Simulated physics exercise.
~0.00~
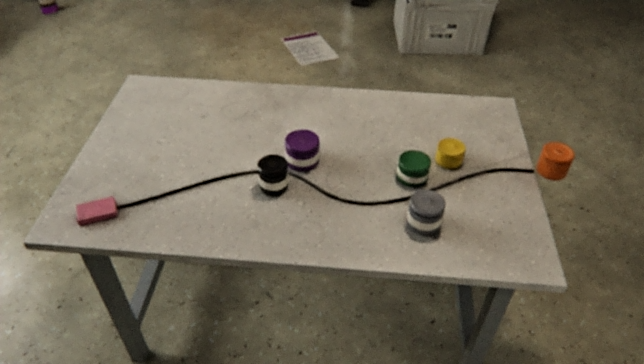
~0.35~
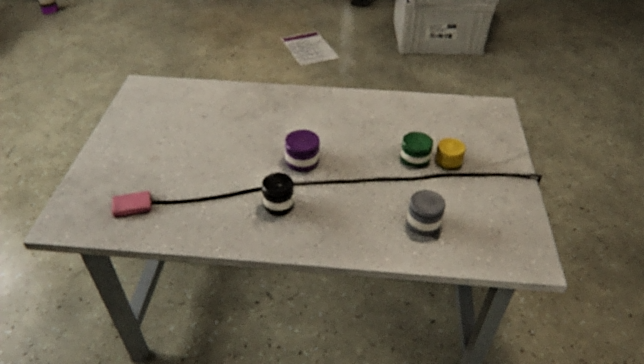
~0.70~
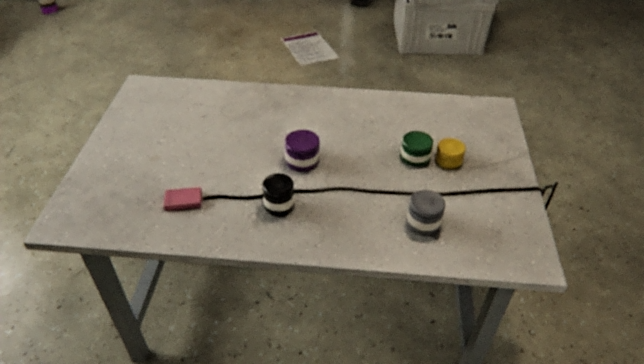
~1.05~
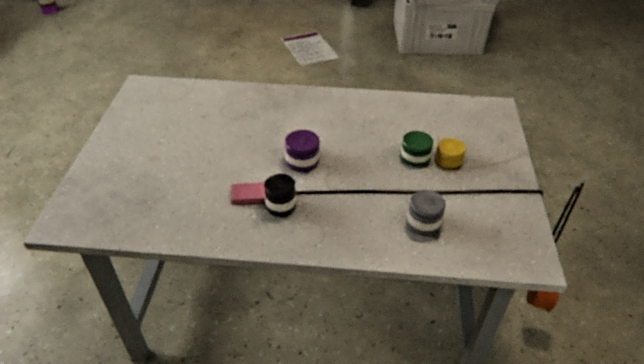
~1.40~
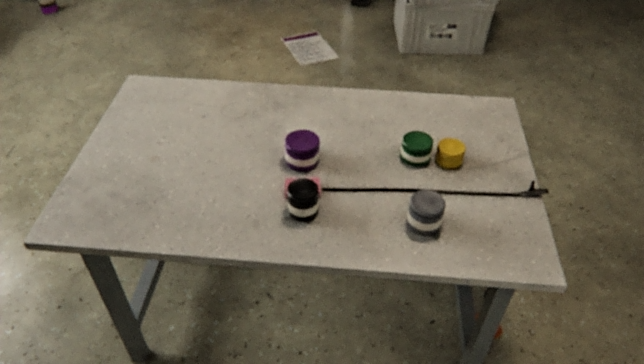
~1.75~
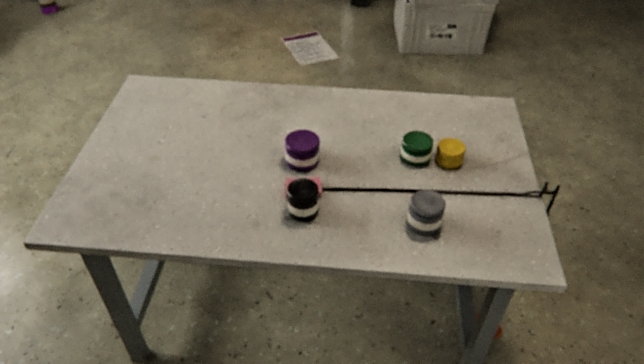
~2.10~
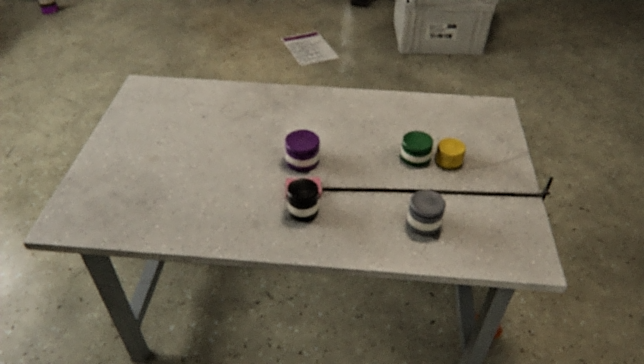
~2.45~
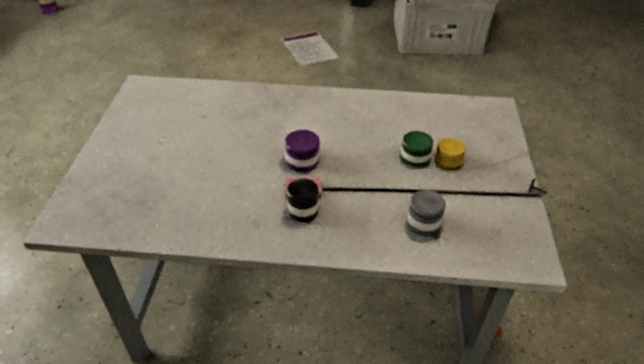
The orange speaker dropped off the table's right edge, pulling the dark cable tight and nudging the green canister back, while the pink phone slid right, pushed the black tin a little, and stopped behind it, still on the table.
